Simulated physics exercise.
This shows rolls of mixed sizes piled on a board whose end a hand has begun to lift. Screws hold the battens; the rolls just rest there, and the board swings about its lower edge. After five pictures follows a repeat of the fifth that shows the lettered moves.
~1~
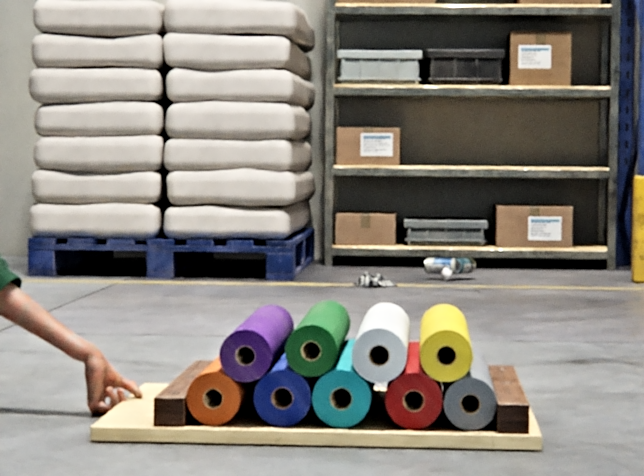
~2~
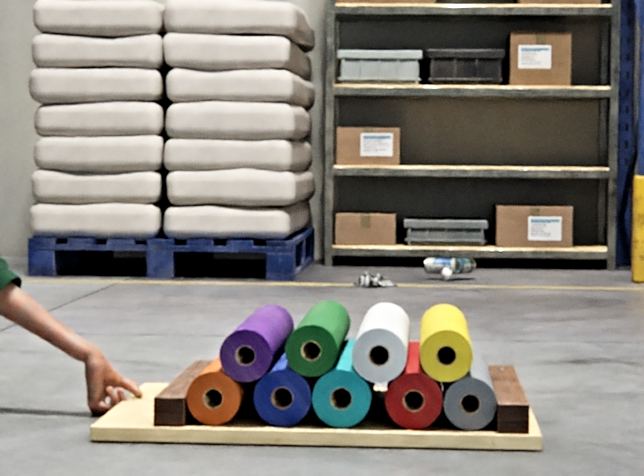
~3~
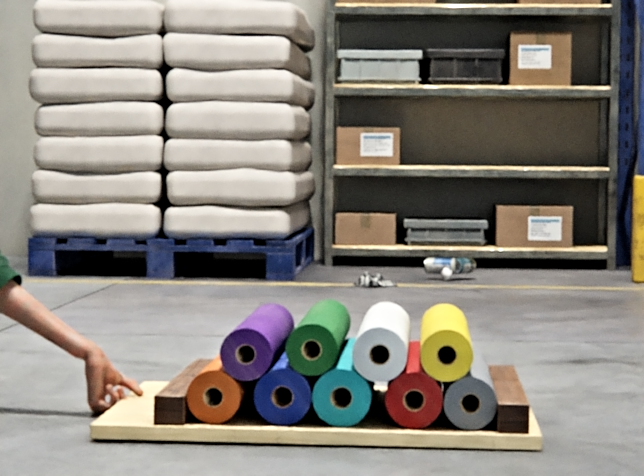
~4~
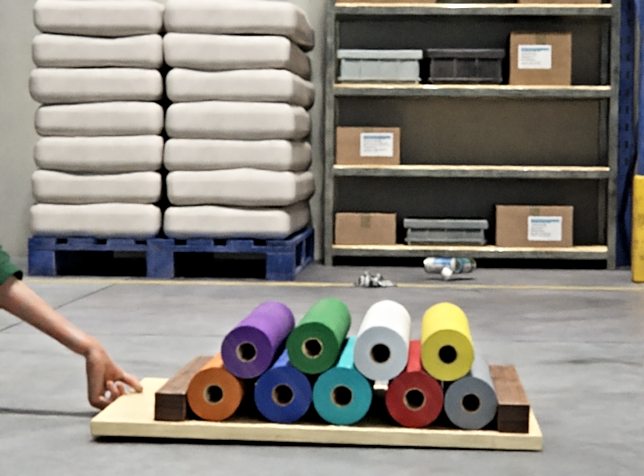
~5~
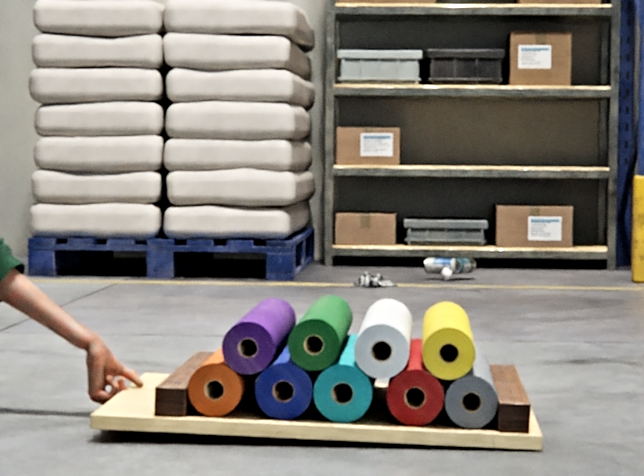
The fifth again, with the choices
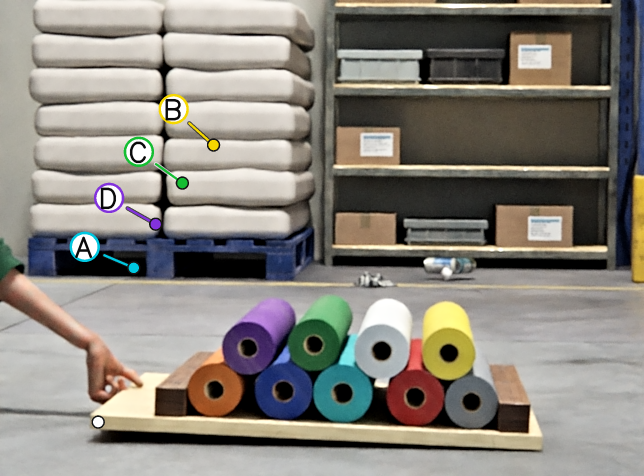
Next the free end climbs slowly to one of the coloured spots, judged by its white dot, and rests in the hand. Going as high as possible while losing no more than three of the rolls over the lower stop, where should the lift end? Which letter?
The highest mark that will do is D.
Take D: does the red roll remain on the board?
Yes, with D.
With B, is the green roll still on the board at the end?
No.
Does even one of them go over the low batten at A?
No.
On the marked copy, A at (134, 268); B at (214, 145); C at (182, 183); D at (156, 224); the white dot at (98, 422).
Taking D. A third of the way, board at 17°.
Two thirds of the way, board at 29°.
When it is over, board at 29°, one over the low batten (yellow).
As for the rest, A none over the low batten; B four over the low batten (white, yellow, green, purple); C four over the low batten (white, yellow, green, purple).
